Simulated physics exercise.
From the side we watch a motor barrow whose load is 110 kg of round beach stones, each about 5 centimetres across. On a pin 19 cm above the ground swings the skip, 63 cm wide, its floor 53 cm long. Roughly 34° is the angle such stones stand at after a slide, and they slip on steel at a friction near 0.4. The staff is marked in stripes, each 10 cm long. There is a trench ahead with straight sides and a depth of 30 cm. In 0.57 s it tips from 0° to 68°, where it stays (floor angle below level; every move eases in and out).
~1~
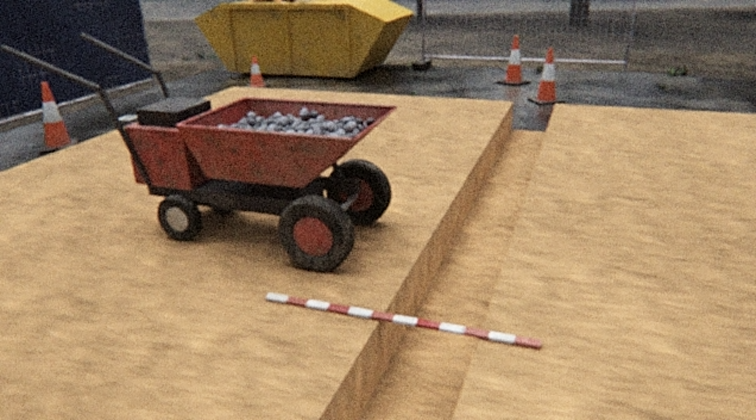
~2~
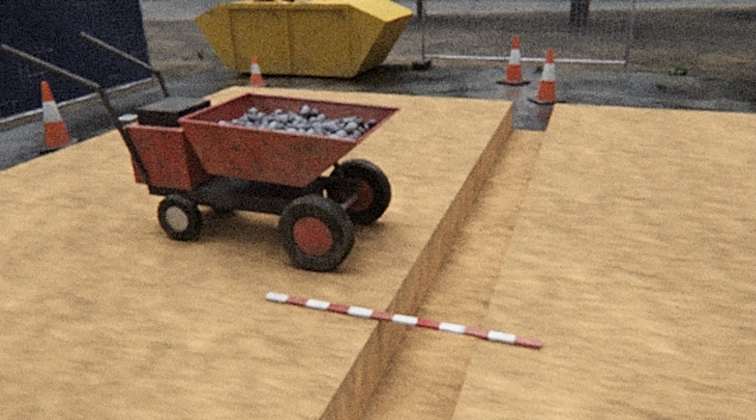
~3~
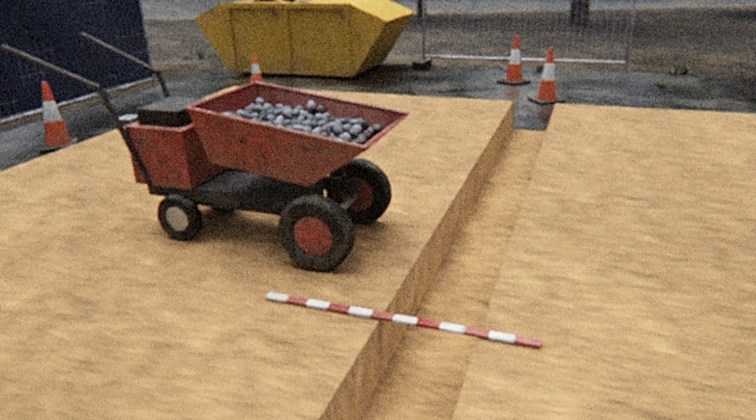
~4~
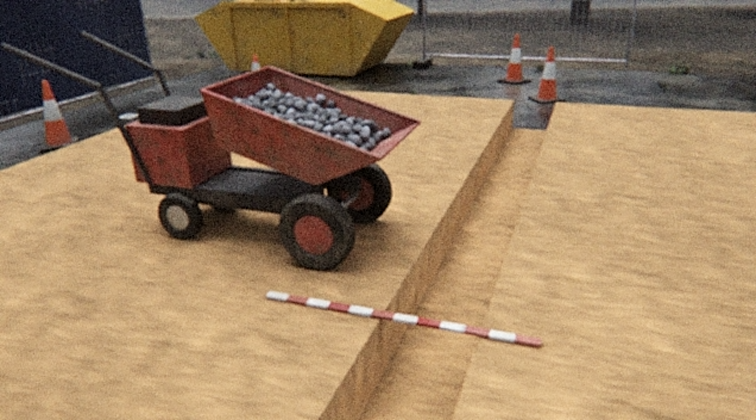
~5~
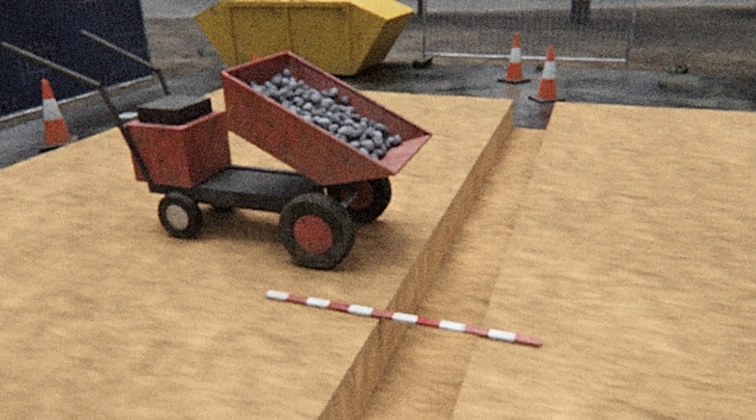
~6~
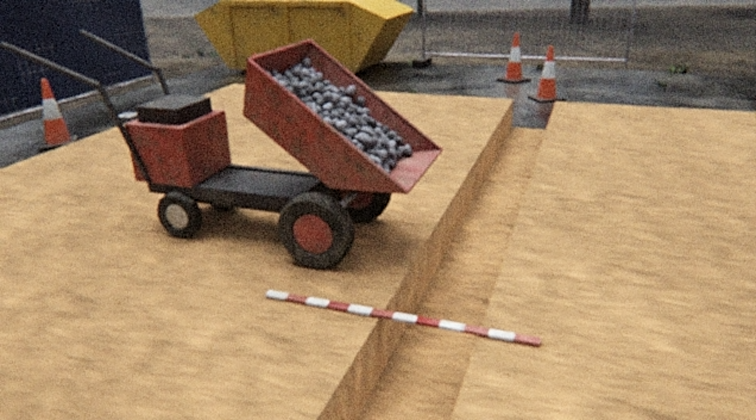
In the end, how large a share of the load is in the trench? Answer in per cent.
A share of roughly 69 %.
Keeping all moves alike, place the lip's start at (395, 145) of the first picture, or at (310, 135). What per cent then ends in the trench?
The first start gives about 20 per cent, the second about 100.
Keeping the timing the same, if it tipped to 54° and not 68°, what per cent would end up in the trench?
In that case around 70 percent.
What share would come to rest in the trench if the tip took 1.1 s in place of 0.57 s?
Around 85 per cent would end in the trench.
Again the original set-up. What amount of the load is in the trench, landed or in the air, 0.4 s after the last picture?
25 per cent or so by then.
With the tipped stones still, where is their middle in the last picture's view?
Middle at around (484, 299), I'd say.
Then, 0.1 s after the last picture the floor is at 58°, 100 % in the skip; the foremost stones are at (420, 193).
Then, 0.4 s after the last picture the floor is at 68°, 76 % in the skip, 23 % in the trench; the foremost stones are at (493, 278).
Then, 0.7 s after the last picture the floor is at 68°, 5 % in the skip, 64 % in the trench, 31 % past the trench; the foremost stones are at (675, 301).
Then, 2.7 s after the last picture the floor is at 68°, 0 % in the skip, 69 % in the trench, 31 % past the trench; the foremost stones are past the picture's edge.
